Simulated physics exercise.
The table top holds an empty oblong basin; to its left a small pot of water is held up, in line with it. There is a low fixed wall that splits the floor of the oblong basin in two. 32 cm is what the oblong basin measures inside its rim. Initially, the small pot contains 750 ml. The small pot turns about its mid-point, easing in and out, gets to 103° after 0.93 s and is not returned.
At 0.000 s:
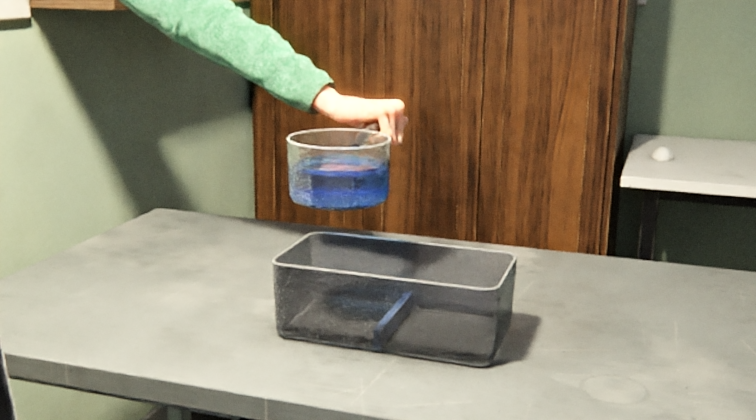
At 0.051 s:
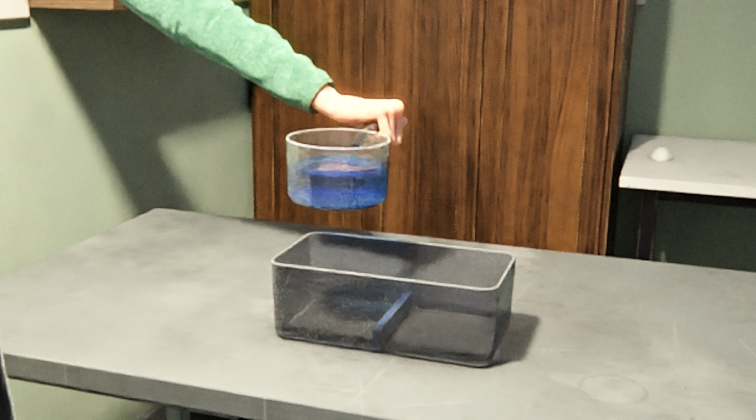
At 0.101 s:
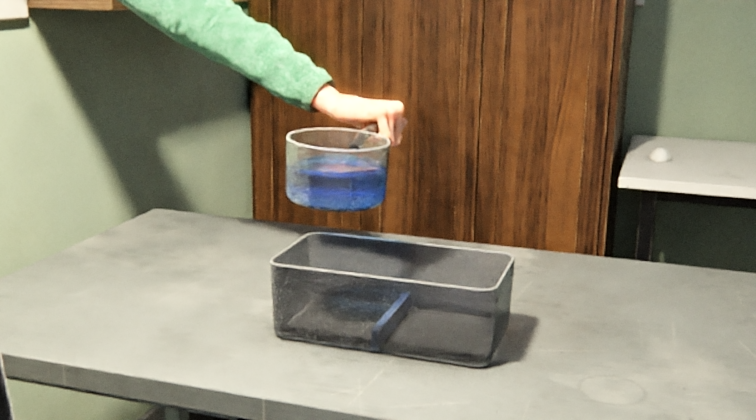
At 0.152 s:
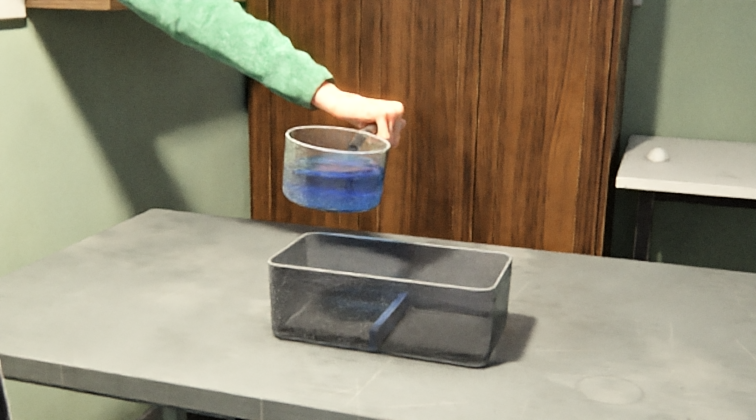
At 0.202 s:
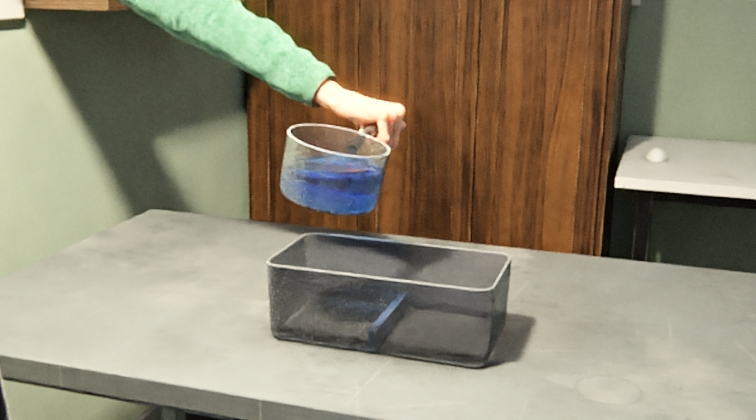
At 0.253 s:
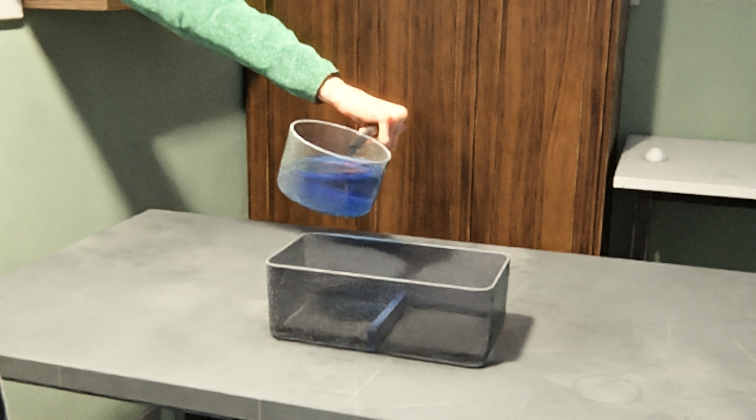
A green-sleeved arm holding a round clear container of blue liquid above an empty oblong basin, gradually tilting it to the right.
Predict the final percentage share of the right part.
Right part: About 87 %.
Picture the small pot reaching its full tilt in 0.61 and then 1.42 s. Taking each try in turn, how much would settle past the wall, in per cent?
80 and 85 %.
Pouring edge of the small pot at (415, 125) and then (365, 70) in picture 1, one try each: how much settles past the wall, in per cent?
Roughly 85 per cent the first time and 75 per cent the second.
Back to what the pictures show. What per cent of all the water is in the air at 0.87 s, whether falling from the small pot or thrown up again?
Roughly 12 %.
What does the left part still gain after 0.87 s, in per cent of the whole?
Close to 6% of the whole.
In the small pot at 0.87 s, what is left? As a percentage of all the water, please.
Near 16 percent, more or less.
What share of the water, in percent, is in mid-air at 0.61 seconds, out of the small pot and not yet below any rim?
28 per cent.
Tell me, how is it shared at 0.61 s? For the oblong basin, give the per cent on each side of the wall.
About 0 % left, 6 % right.
Then, 0.61 s in, the tilt is 75° and 67 per cent is still to pour, 0 is left of the wall and 6 right of it.
Then, 0.87 s in, the tilt is 102° and 17 per cent is still to pour, 7 is left of the wall and 65 right of it.
Then, 1.14 s in, the tilt is 103° and 2 per cent is still to pour, 11 is left of the wall and 85 right of it.
Then, 1.43 s in, the tilt is 103° and 0 per cent is still to pour, 11 is left of the wall and 89 right of it.
Finally, 13 per cent lies left of the wall, 87 right of it and 0 outside.
